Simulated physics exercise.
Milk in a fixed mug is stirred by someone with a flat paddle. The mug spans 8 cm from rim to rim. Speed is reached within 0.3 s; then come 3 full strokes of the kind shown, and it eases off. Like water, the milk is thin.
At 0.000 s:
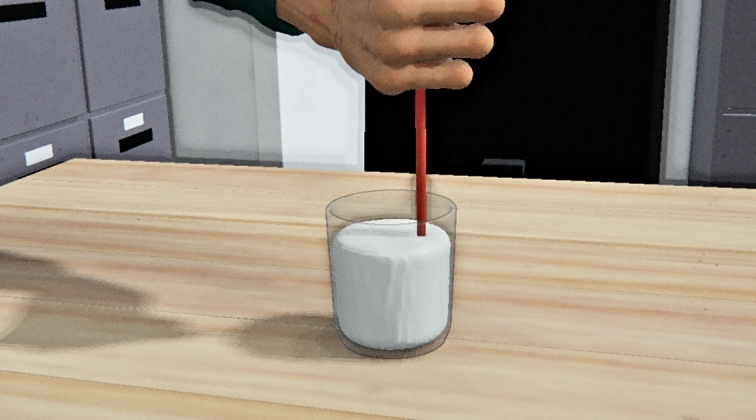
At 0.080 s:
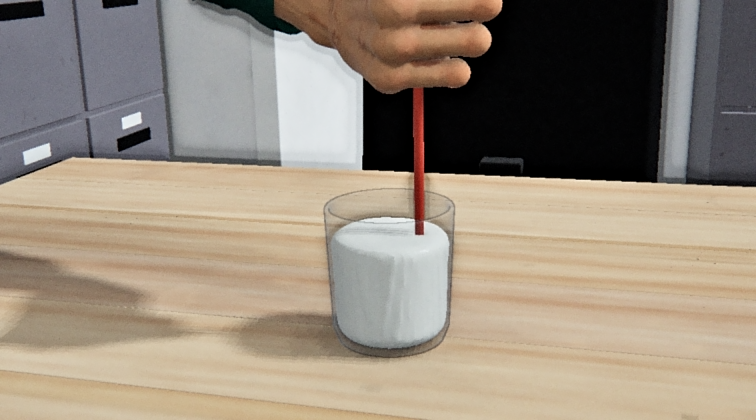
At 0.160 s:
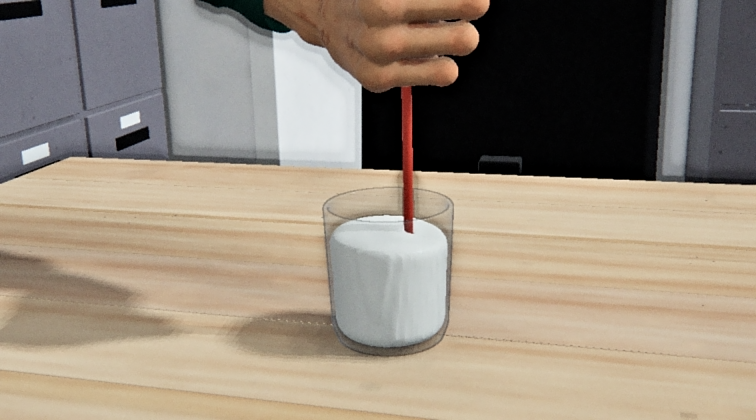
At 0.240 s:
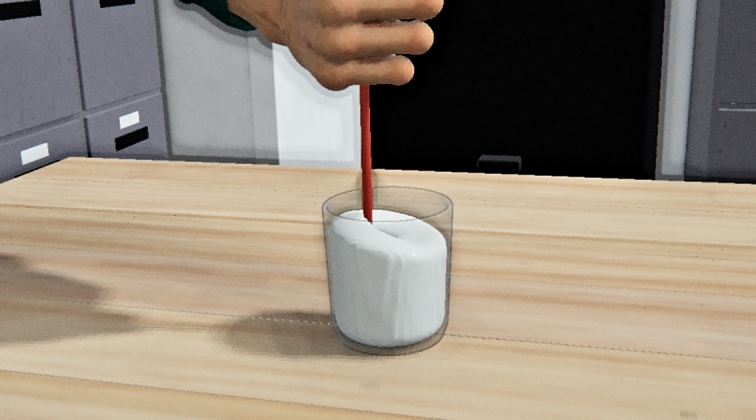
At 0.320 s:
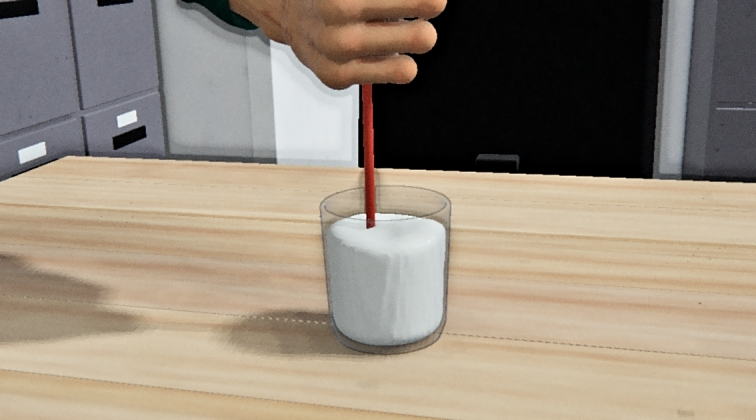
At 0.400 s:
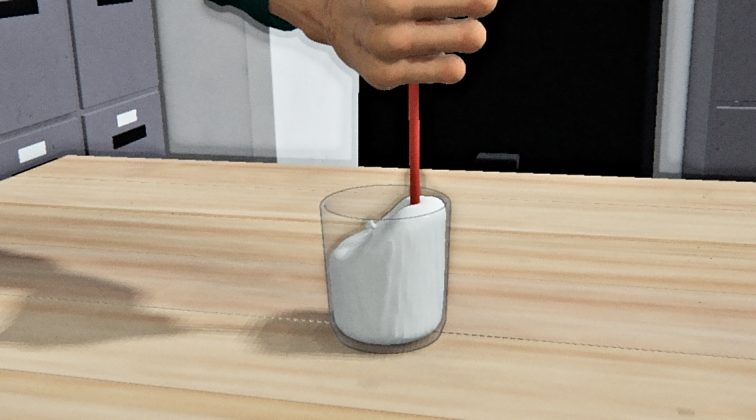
A hand moves a red straw left, then back right as white milk sloshes in a glass.
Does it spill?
Pretty sure it overtops.
After 0.57 s 2 ml is over the rim.
After 0.75 s 3 ml is over the rim.
After 0.92 s 6 ml is over the rim.
After 1.09 s 6 ml is over the rim.
In the end 6 ml is over the rim.
